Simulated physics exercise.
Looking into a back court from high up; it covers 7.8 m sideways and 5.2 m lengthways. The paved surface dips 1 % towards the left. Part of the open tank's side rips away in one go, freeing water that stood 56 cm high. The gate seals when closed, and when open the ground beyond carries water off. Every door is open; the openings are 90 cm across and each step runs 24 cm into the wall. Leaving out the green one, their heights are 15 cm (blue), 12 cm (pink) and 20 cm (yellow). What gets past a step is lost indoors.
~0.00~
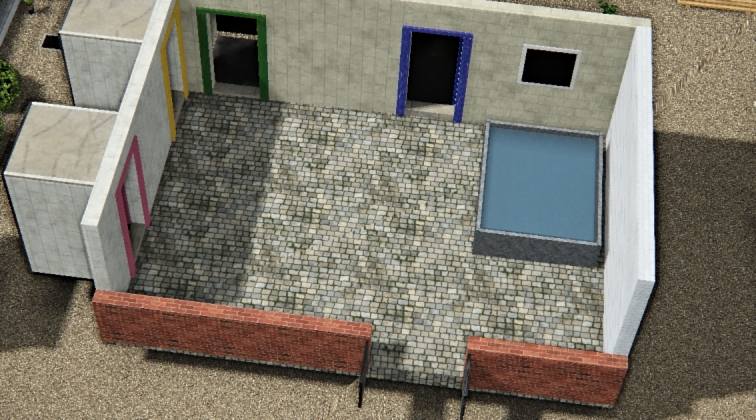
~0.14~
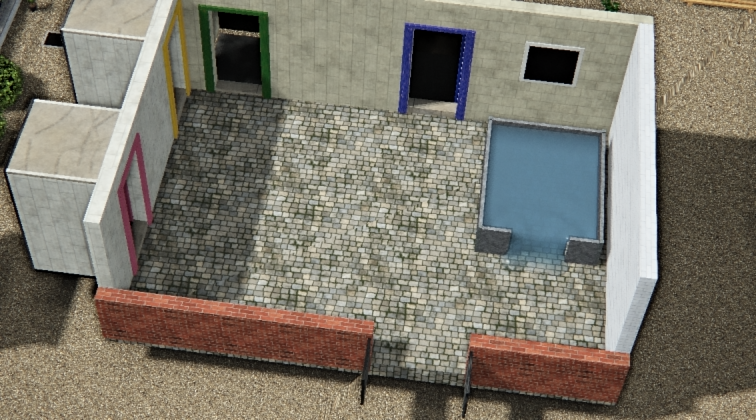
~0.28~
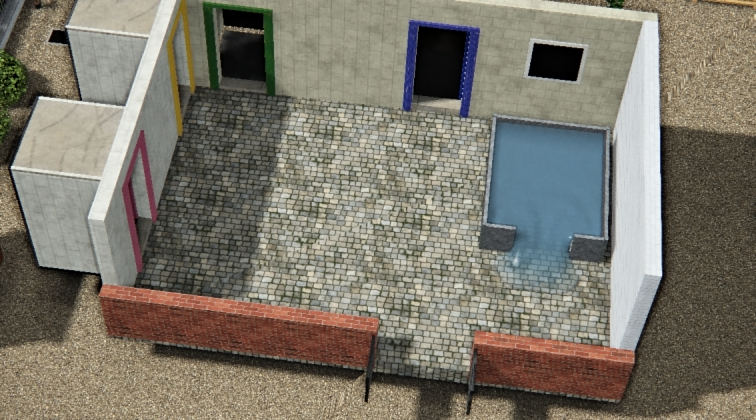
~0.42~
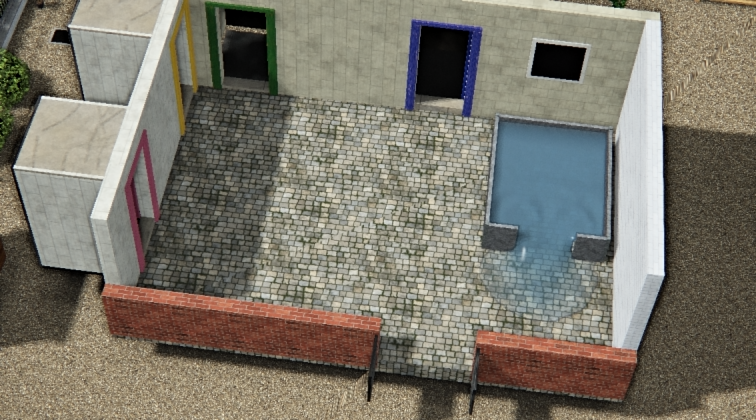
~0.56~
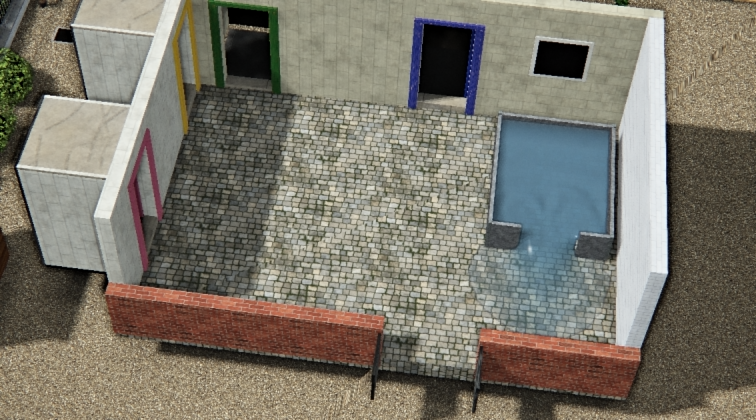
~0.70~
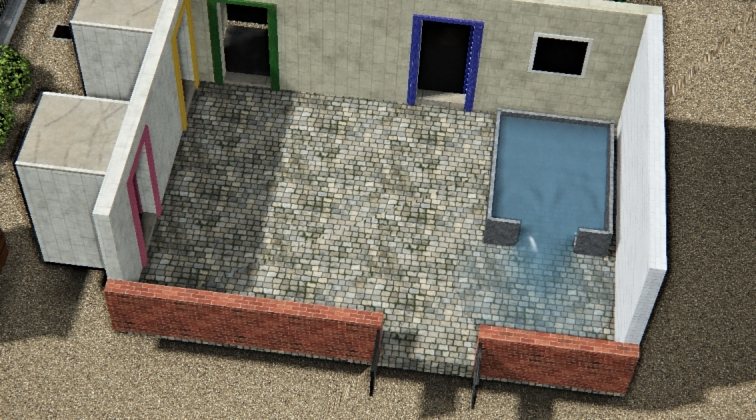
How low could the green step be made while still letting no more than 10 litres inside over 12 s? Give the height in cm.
At least 7.5 cm or so.
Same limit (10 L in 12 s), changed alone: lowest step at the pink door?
Roughly 10.0 cm at pink.
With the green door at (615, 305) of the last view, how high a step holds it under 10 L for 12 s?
About 19 cm.
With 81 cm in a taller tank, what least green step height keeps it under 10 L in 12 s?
Then roughly 12.0 cm.
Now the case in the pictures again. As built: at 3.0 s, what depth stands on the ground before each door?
In cm: Blue 0, pink 0, yellow 0, green 0.
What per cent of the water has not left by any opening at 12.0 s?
Roughly 76 in a hundred.
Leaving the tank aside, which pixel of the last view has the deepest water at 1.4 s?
Around (600, 367).
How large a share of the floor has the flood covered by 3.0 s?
About 25 per cent.
After 1.4 s water covers 15 % of the floor, deepest (40 cm) near (600, 367); it has not reached the green door.
After 3.0 s water covers 25 % of the floor, deepest (28 cm) near (532, 359); it has not reached the green door.
After 12.0 s water covers 75 % of the floor, deepest (11 cm) near (193, 100); 9 cm at the green door, 22 litres in over its 6 cm step.
At the green door as built, the water arrived by 7.8 s and peaked near 10 cm at 10.2 s.
Run again over the same 12 s with other heights there, 17 litres in over 6.5 cm, 3 litres over 8.5 cm. The limit of 10 litres is kept from about 7.5 cm up.
